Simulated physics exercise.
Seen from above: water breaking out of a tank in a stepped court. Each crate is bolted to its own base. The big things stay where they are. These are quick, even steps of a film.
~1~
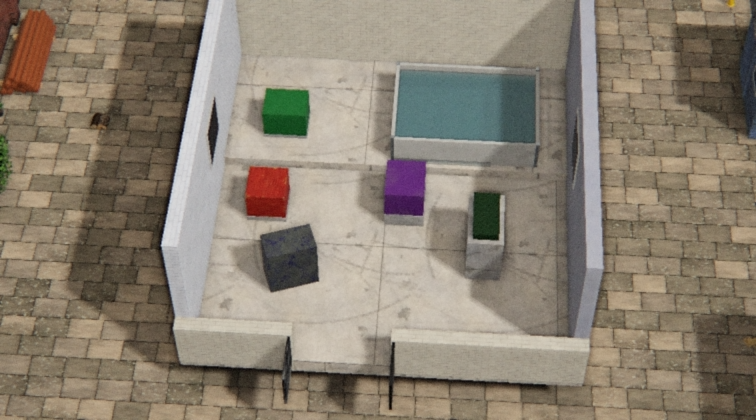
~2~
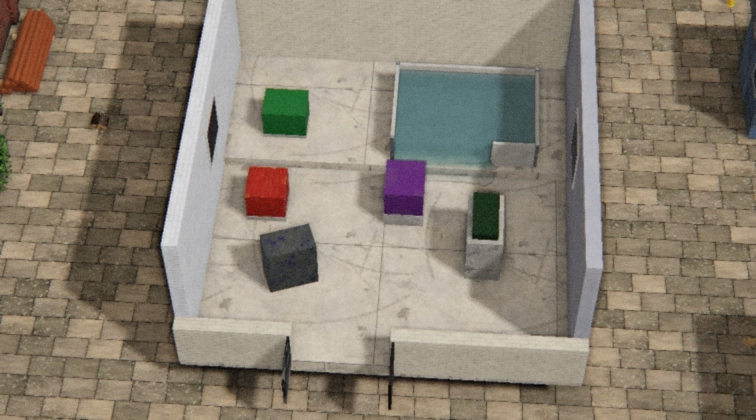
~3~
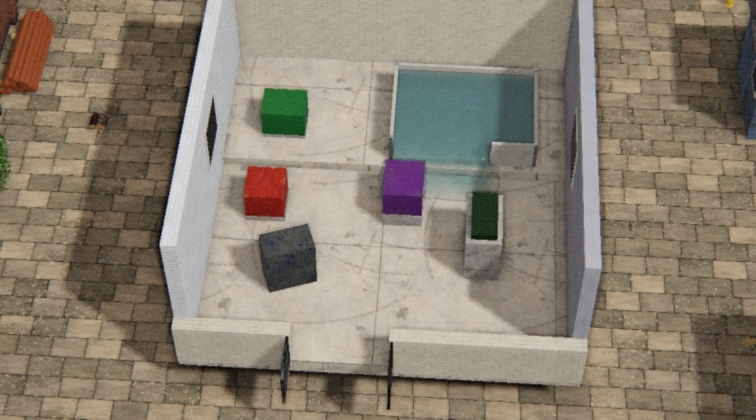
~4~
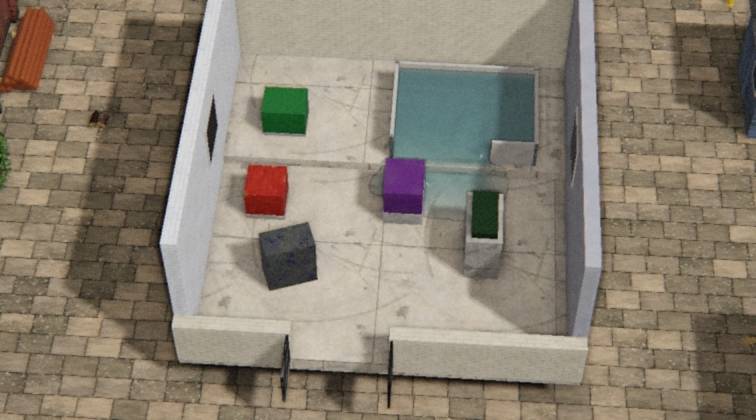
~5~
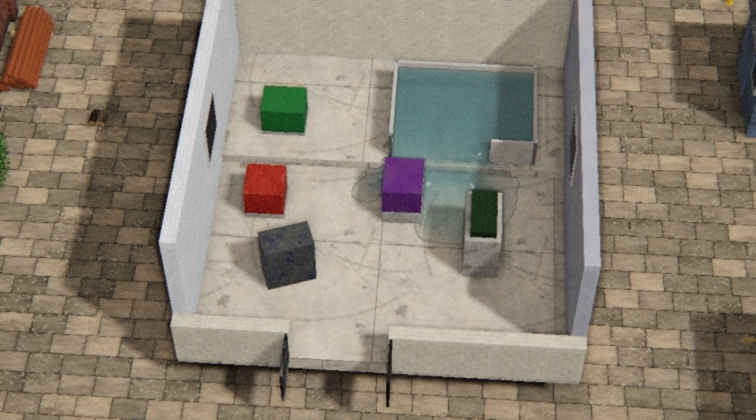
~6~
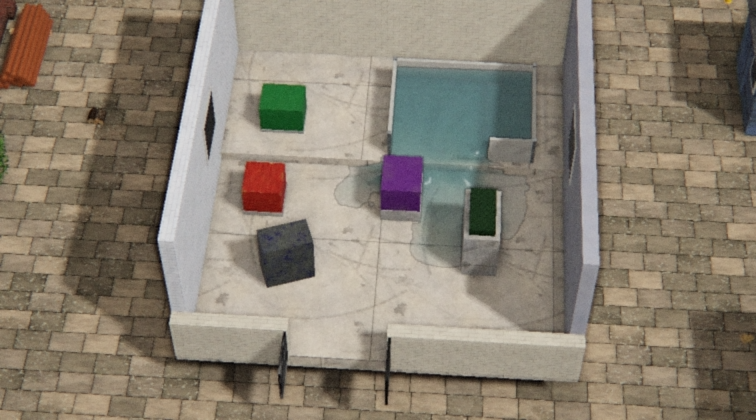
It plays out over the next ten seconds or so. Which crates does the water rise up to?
In the end: The purple crate is wetted; the green crate escapes dry; the red crate is wetted.
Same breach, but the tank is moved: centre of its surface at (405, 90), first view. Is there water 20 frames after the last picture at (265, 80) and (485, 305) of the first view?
One after the other: Not flooded, not flooded.
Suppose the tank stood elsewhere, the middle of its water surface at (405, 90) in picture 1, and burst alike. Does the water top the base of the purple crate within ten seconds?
One by one: Purple crate ends up wet.
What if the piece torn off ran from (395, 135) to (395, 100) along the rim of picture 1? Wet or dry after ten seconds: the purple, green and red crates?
Then: The purple crate remains dry, the green crate takes water, the red crate is wetted.
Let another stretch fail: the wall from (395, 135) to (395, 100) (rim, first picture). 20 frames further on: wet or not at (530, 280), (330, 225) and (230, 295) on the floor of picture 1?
In that order: No water, flooded, under water.
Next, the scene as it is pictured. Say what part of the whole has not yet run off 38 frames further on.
Near 90 in a hundred.
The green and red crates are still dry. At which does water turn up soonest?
The red-painted one.
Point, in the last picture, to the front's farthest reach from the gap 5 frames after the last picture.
Around (465, 353).
A moment on, water covers 25 % of the floor; the purple crate water round its plinth, the green crate not reached, the red crate water round its plinth.
Next, water covers 40 % of the floor; the purple crate water round its plinth, the green crate not reached, the red crate water round its plinth.
Then, water covers 60 % of the floor; the purple crate water round its plinth, the green crate not reached, the red crate water round its plinth.
Later, water covers 65 % of the floor; the purple crate water round its plinth, the green crate not reached, the red crate water round its plinth.
In the end, water covers 70 % of the floor; the purple crate was topped, the green crate stayed above the water, the red crate was topped.
